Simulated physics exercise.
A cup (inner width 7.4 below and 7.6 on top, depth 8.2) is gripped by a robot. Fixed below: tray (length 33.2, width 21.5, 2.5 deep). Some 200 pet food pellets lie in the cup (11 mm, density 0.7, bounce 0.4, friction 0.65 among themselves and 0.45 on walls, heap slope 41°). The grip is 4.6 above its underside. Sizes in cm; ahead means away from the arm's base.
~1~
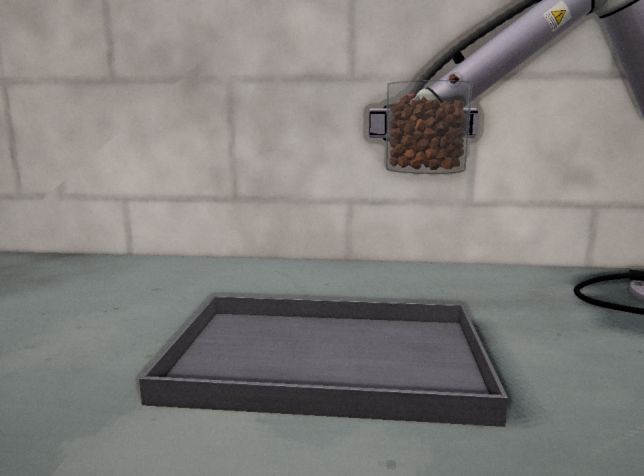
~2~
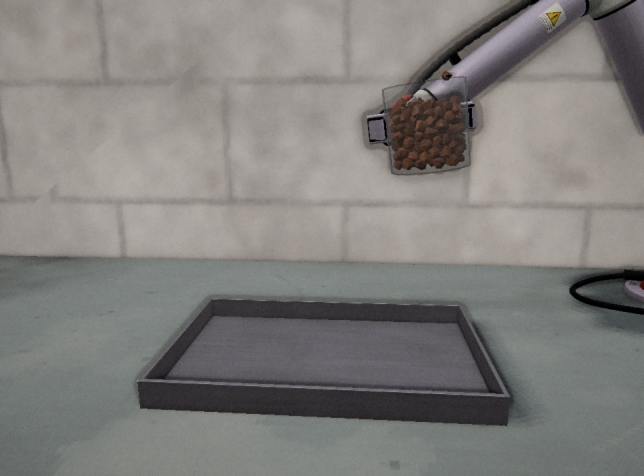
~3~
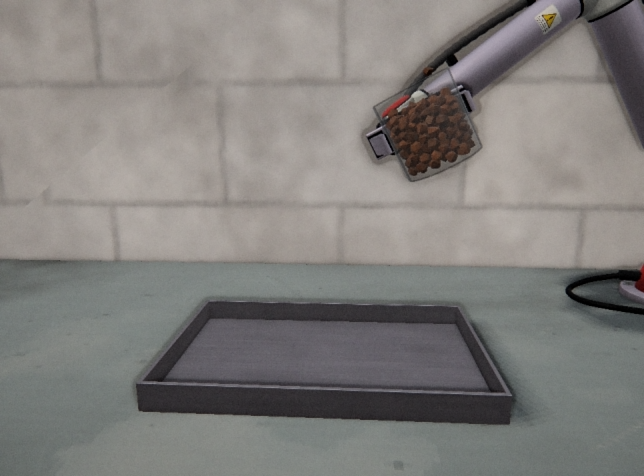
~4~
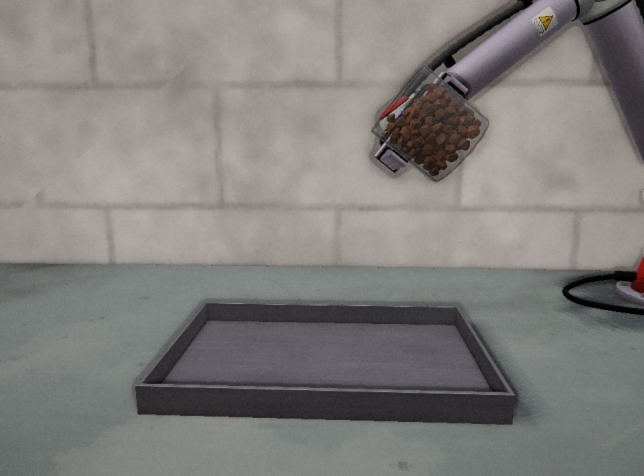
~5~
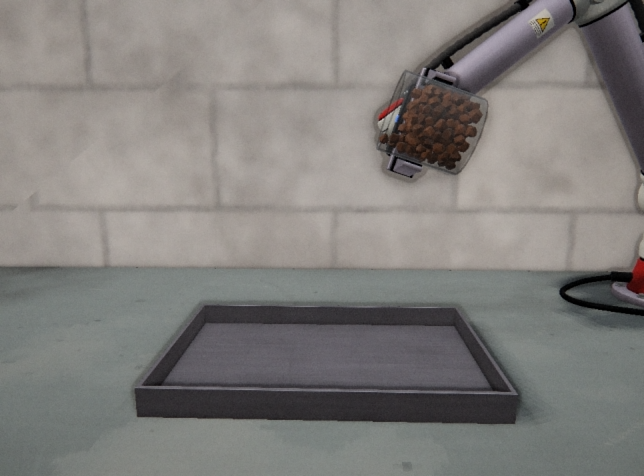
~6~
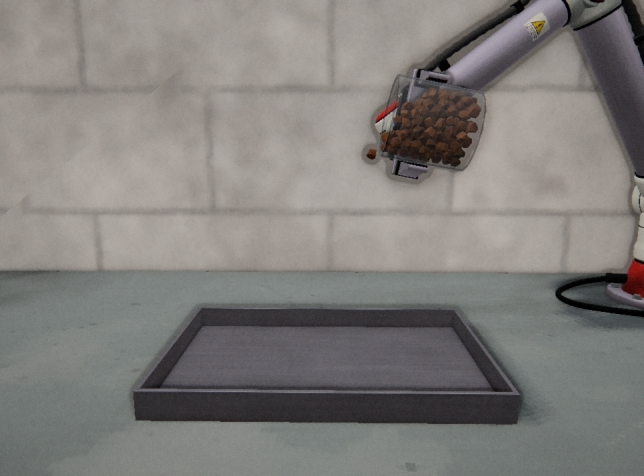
Above an empty gray tray, a robot arm tilts a clear cup of brown pellets leftward.
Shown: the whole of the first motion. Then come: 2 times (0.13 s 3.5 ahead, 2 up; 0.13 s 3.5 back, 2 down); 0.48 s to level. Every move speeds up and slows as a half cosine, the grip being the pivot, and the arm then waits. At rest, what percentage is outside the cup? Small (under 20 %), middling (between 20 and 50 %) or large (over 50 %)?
Outside the cup the share is large, over 50 %.
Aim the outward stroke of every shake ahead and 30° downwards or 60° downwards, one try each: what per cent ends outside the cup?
Some 25 and 10 per cent.
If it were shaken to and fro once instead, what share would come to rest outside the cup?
Then about 40 per cent.
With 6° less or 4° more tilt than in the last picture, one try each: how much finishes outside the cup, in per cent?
Some 50 and 65 per cent.
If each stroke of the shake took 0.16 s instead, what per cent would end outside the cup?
In that case some 40 per cent.
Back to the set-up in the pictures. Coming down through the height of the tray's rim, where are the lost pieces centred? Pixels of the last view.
Near (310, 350).
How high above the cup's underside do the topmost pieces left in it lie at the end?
Roughly 5.0 cm.
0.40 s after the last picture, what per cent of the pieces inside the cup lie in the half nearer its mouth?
Roughly 55 per cent.
Then, 0.40 s after the last picture, tilted 79° forward, highest piece 29 above the table; 125 in the cup, 69 in the tray, 9 in flight or on a rim.
Then, 0.80 s after the last picture, tilted 29° forward, highest piece 28 above the table; 124 in the tray, 79 in the cup.
Then, 1.20 s after the last picture, level, highest piece 27 above the table; 124 in the tray, 79 in the cup.
Then, 2.25 s after the last picture, level, highest piece 27 above the table; 124 in the tray, 79 in the cup.
Final count, 124 in the tray, 79 in the cup. That is 61 % outside the cup.
